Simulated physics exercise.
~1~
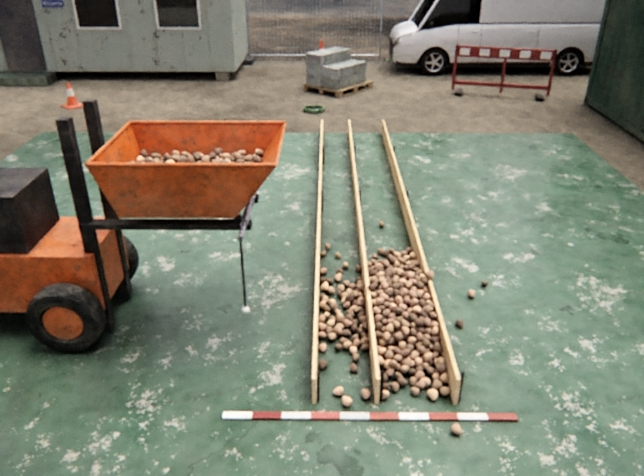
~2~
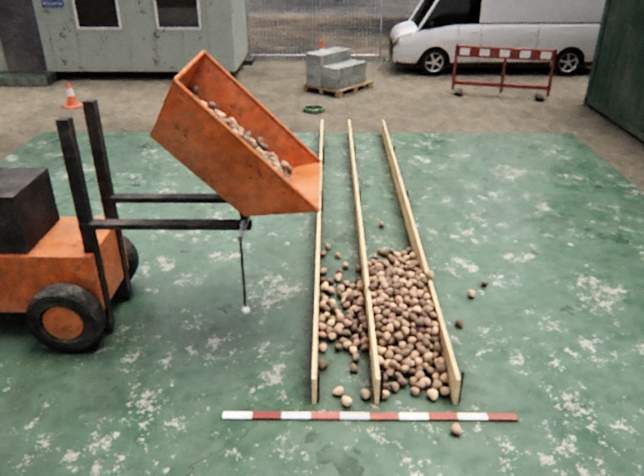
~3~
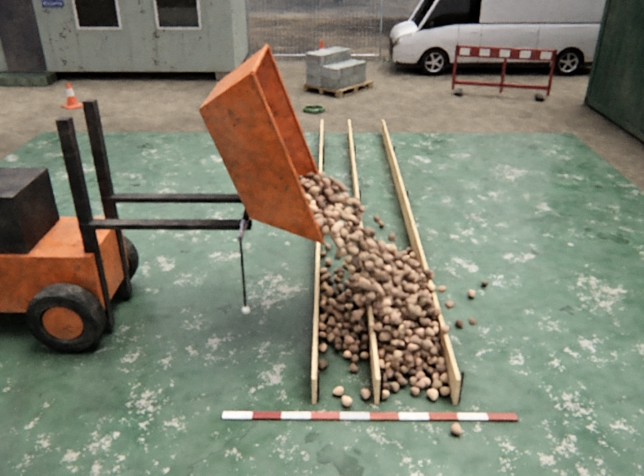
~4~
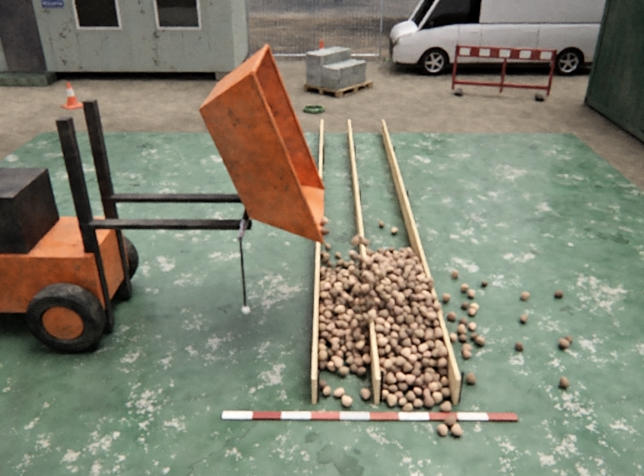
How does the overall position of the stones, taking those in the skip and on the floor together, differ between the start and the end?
At the start the stones are split between the raised skip on the left and the heap between the planks. By the end they lie further right and a little lower in view overall, all on the floor between the planks or scattered just beyond the right-hand one.
